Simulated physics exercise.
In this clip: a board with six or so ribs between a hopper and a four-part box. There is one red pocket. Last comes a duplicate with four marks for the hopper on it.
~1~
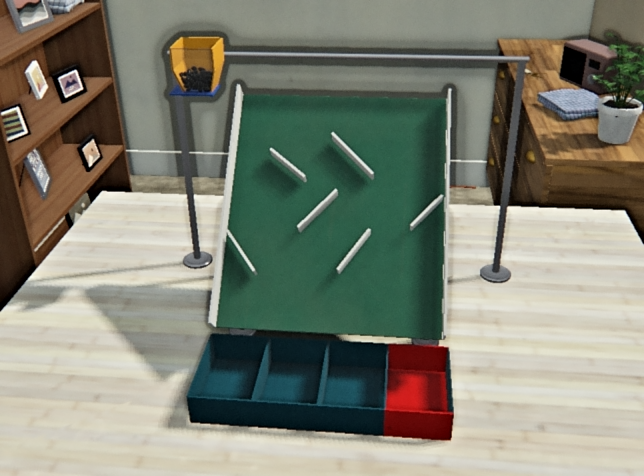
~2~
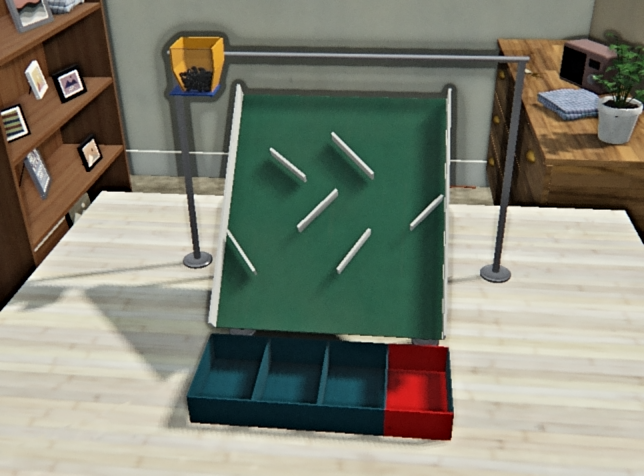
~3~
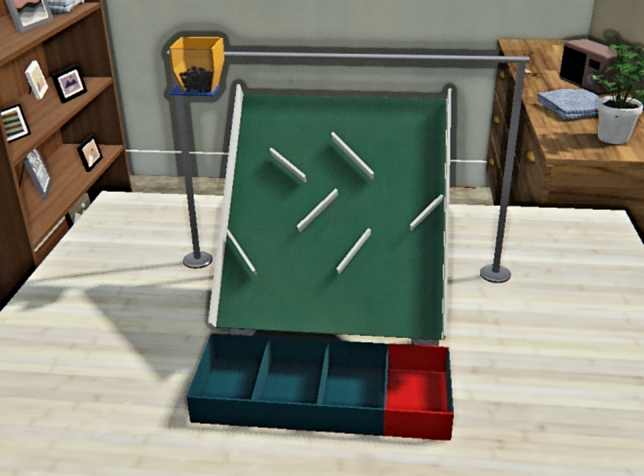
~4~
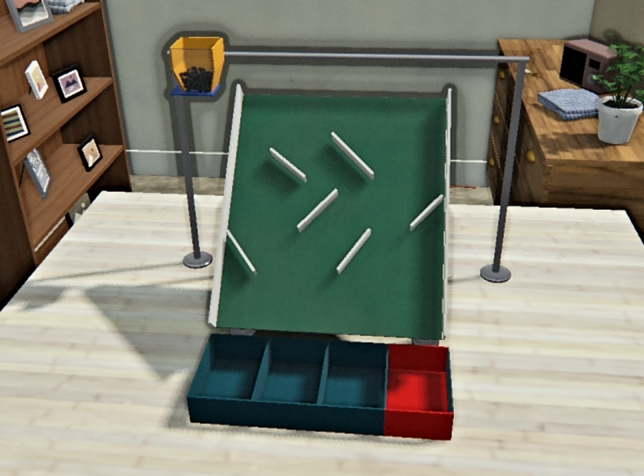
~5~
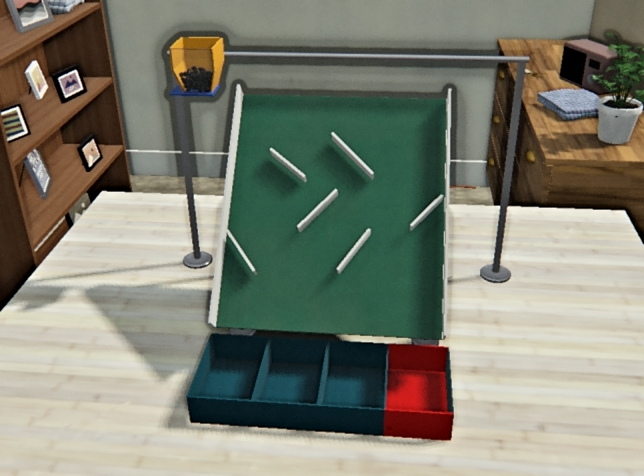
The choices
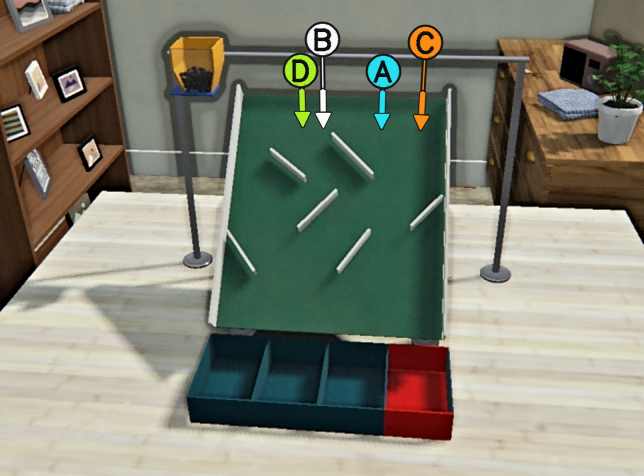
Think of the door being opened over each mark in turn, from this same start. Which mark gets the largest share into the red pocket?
A works best here.
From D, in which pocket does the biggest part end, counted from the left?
It is the first one.
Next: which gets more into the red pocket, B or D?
That would be B.
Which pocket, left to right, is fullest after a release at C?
It is the third one.
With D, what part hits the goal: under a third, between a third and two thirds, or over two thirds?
Mark D gives under a third.
On the marked copy, mark A meets the board at (381, 123); mark B meets the board at (323, 122); mark C meets the board at (420, 124); mark D meets the board at (302, 121).
With A, about a third in the red pocket, about two thirds in other pockets.
With B, a small part in the red pocket, most in other pockets, a small part held on the board.
With C, a small part in the red pocket, nearly all in other pockets.
With D, none in the red pocket, most in other pockets, about a quarter held on the board.
